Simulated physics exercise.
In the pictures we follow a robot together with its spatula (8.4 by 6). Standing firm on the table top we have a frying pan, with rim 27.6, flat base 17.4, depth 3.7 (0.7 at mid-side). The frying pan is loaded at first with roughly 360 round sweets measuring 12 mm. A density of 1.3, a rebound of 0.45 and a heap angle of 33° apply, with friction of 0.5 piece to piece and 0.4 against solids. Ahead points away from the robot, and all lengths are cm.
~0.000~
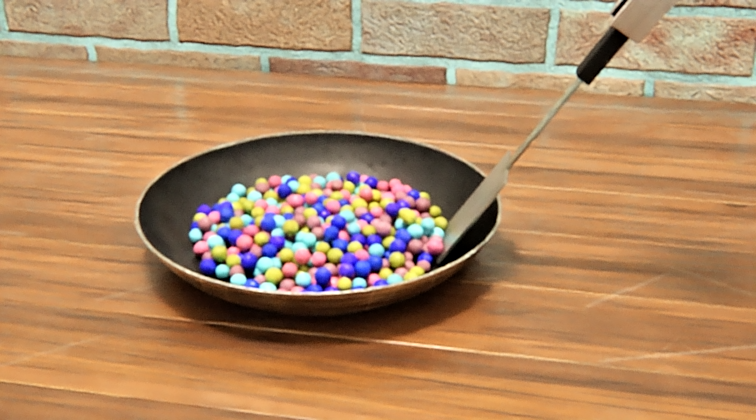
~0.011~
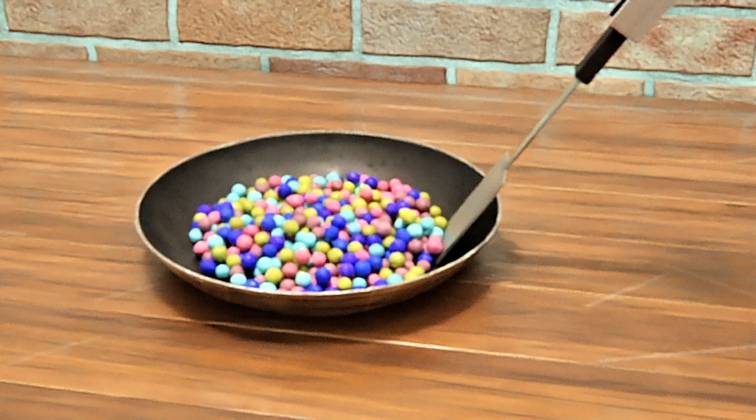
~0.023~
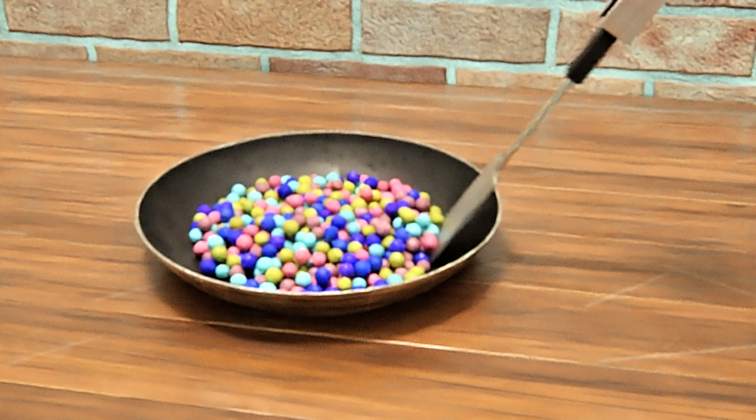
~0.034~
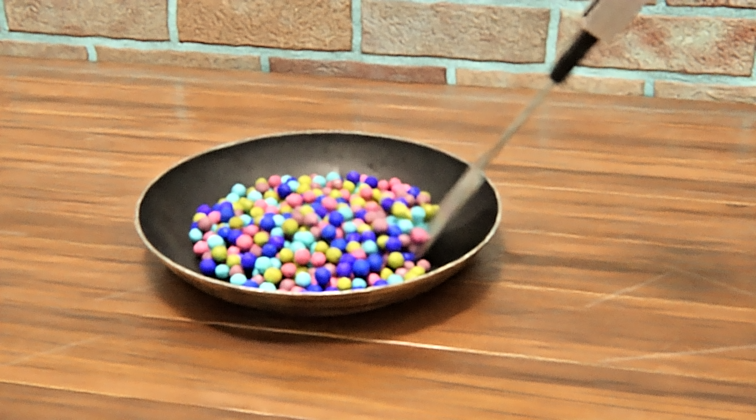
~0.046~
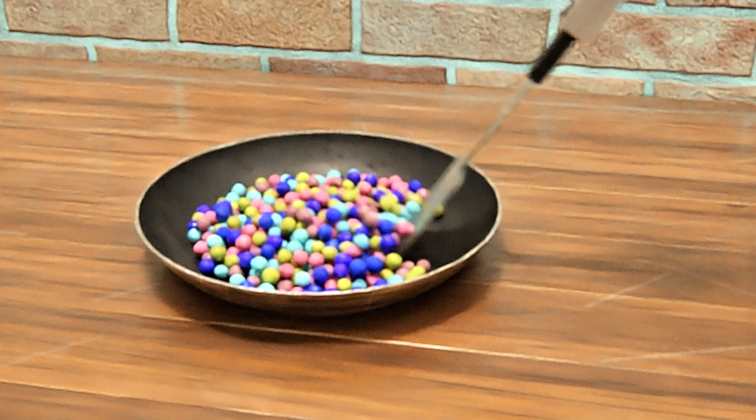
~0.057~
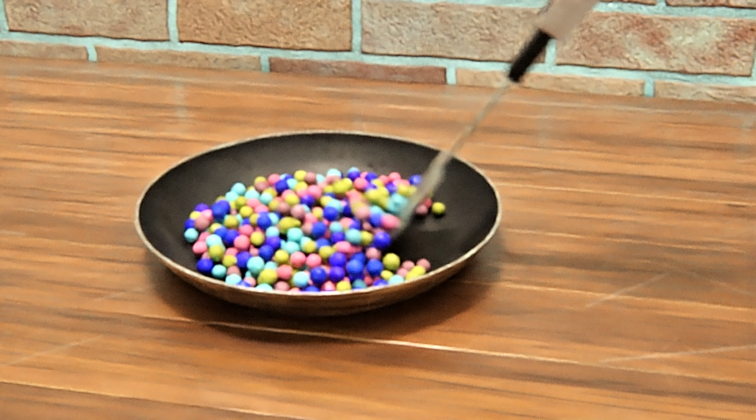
A spatula resting at the right side of a dark frying pan full of small colourful balls stays nearly still, then sweeps left into the pile, pushing the nearest balls together while a few are left behind it.
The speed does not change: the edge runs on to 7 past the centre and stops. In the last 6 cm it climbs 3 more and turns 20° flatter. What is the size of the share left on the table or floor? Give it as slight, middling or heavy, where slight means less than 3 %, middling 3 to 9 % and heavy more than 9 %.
Heavy.
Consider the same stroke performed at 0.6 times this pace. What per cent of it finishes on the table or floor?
5 %.
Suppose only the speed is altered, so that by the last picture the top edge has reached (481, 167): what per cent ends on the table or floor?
I'd say around 0 per cent.
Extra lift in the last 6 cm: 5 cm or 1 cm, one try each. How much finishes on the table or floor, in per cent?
Roughly 15 % and then 10 %.
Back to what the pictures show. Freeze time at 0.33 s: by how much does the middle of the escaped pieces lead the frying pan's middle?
I'd put it at some 22 centimetres.
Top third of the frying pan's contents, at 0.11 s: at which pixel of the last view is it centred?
Roughly pixel (288, 205).
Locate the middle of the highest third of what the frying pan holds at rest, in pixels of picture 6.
Roughly at (227, 201).
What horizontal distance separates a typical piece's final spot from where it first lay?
Distance: Around 4 cm.
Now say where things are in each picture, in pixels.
In the first frame, spatula top edge at (508, 166), sloping 57°; upper third of the load around (323, 222), from x 195 to 440, top at y 175; 360 in the frying pan.
In the second frame, spatula top edge at (507, 166), sloping 57°; upper third of the load around (323, 222), from x 195 to 440, top at y 175.
In the third frame, spatula top edge at (499, 167), sloping 57°; upper third of the load around (323, 222), from x 195 to 435, top at y 175.
In the fourth frame, spatula top edge at (482, 167), sloping 57°; upper third of the load around (329, 220), from x 195 to 435, top at y 175.
In the fifth frame, spatula top edge at (462, 166), sloping 57°; upper third of the load around (327, 216), from x 195 to 440, top at y 175.
In the sixth frame, spatula top edge at (442, 165), sloping 57°; upper third of the load around (329, 212), from x 190 to 440, top at y 175; 360 in the frying pan.
By 0.09 s, sloping 57°, highest piece 5 above the table; 360 in the frying pan.
By 0.11 s, sloping 52°, highest piece 6 above the table; 360 in the frying pan.
By 0.33 s, sloping 37°, highest piece 5 above the table; 313 in the frying pan, 47 on the table or floor.
By 1.38 s, sloping 37°, highest piece 3 above the table; 313 in the frying pan, 47 on the table or floor.
Final count, 313 in the frying pan, 47 on the table or floor. That is 13 % on the table or floor.
